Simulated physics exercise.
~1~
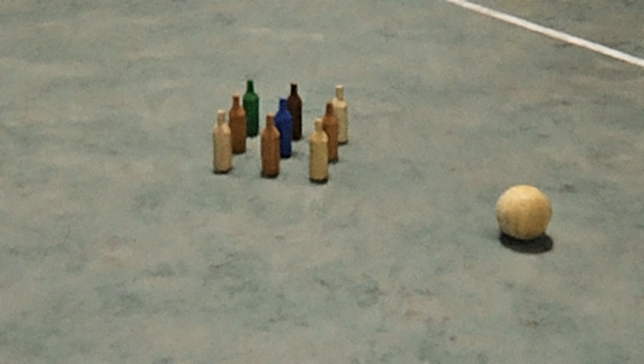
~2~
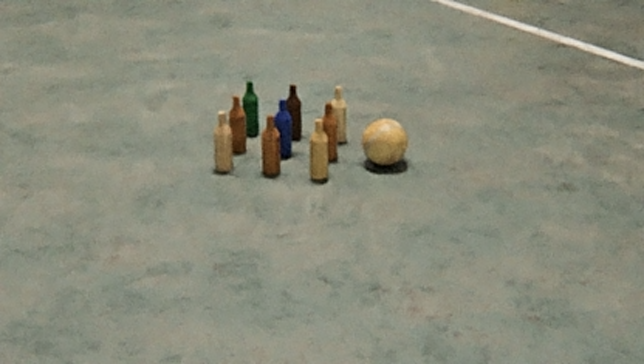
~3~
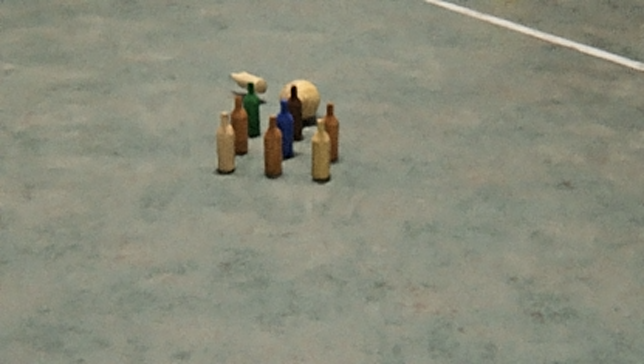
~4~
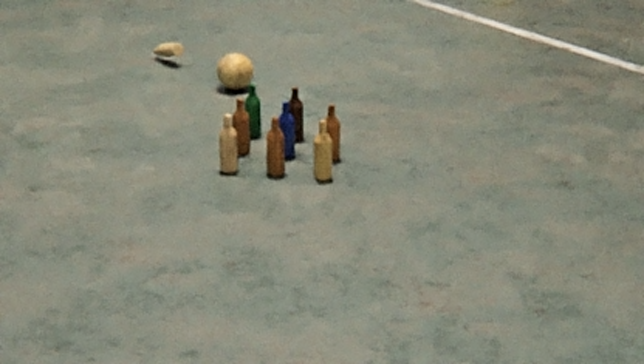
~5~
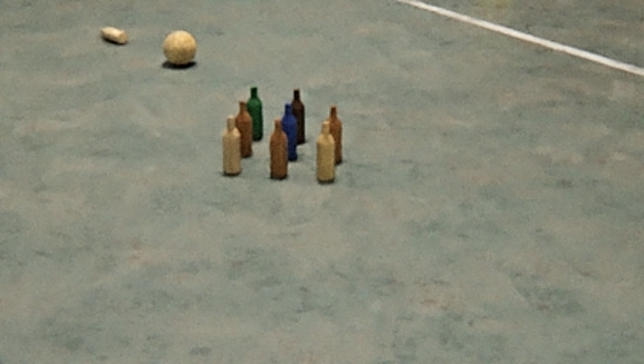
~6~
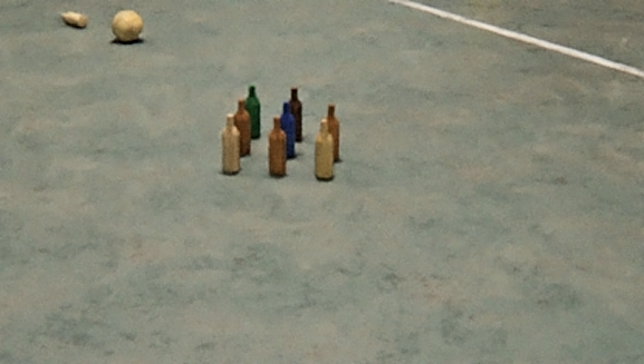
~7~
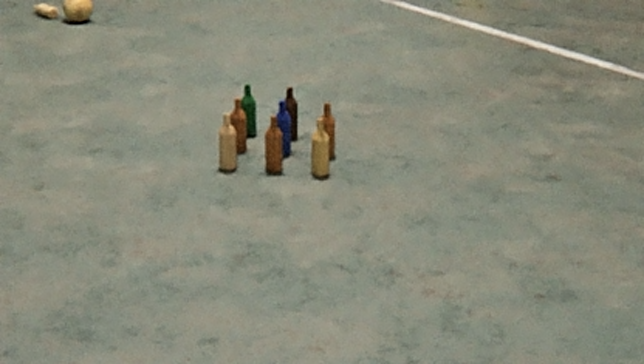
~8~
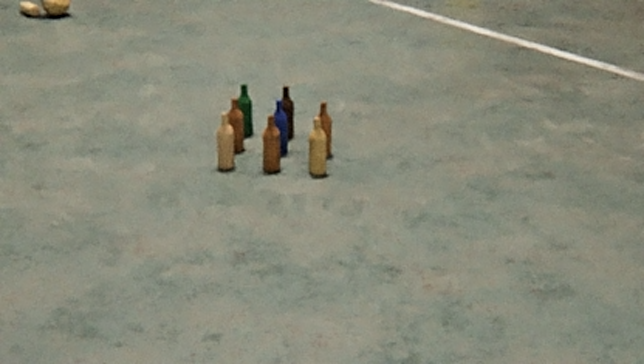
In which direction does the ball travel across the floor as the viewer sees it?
The ball travels to the left, moving away toward the upper left corner of the view.
